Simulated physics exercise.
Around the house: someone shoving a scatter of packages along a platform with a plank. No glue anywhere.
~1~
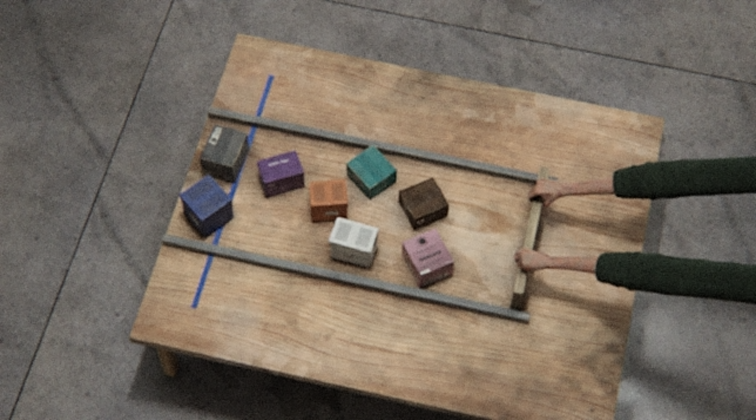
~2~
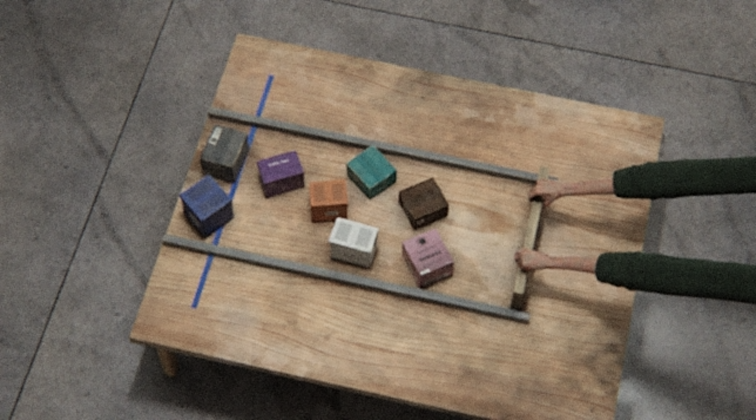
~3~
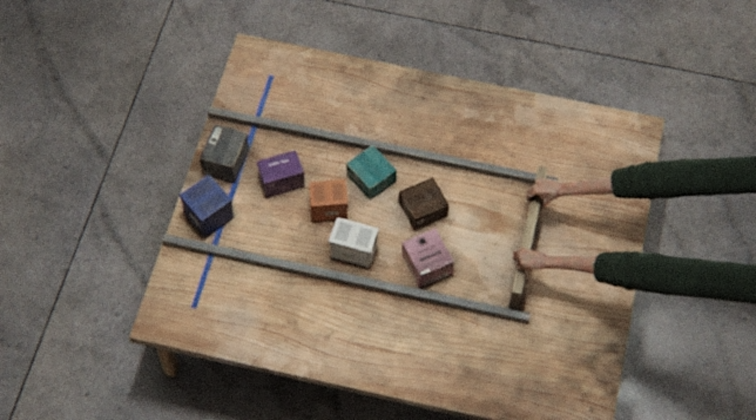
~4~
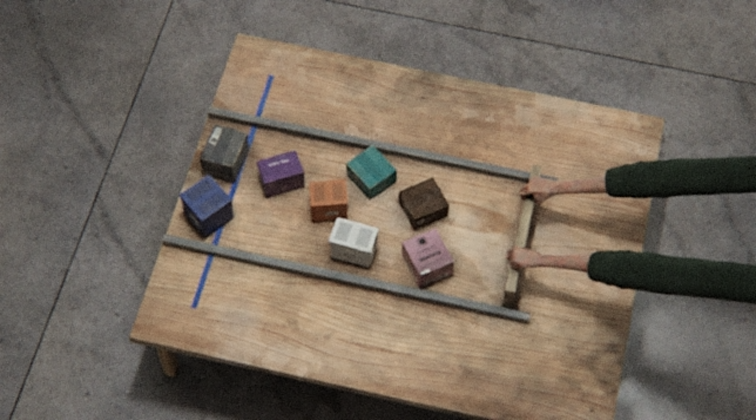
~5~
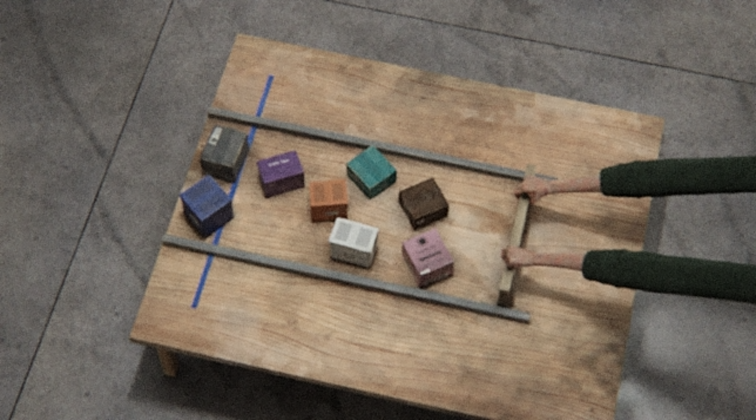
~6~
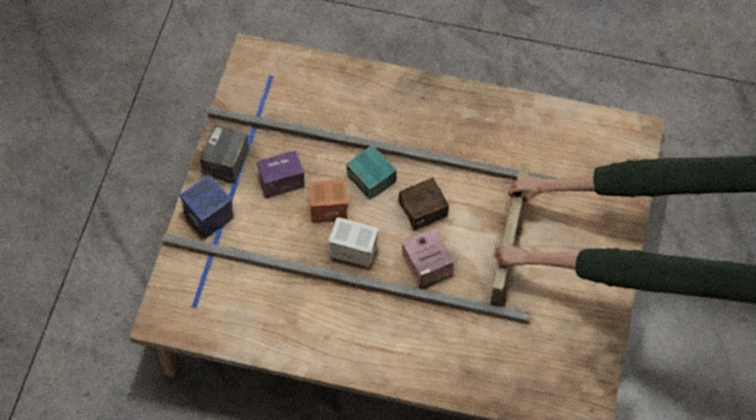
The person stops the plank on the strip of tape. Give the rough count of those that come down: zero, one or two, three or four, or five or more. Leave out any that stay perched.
As it turns out, the number that fall off is five or more.
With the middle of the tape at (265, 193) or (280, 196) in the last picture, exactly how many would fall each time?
In that order 2 and 2.
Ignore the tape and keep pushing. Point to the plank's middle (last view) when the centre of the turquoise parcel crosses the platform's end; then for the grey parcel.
Its middle is around (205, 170) and around (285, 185).
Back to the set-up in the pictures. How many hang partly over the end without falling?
Overhanging: 0.
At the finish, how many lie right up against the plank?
That makes 3.
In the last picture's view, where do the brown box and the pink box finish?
First (220, 166), then (208, 201).
A little later, none off yet; grey parcel at rest near (225, 154); blue tote at rest near (207, 207); purple box at rest near (281, 174).
When it is over, the number that fall off is five or more; down, white tote, orange tote, purple box, blue tote and grey parcel.
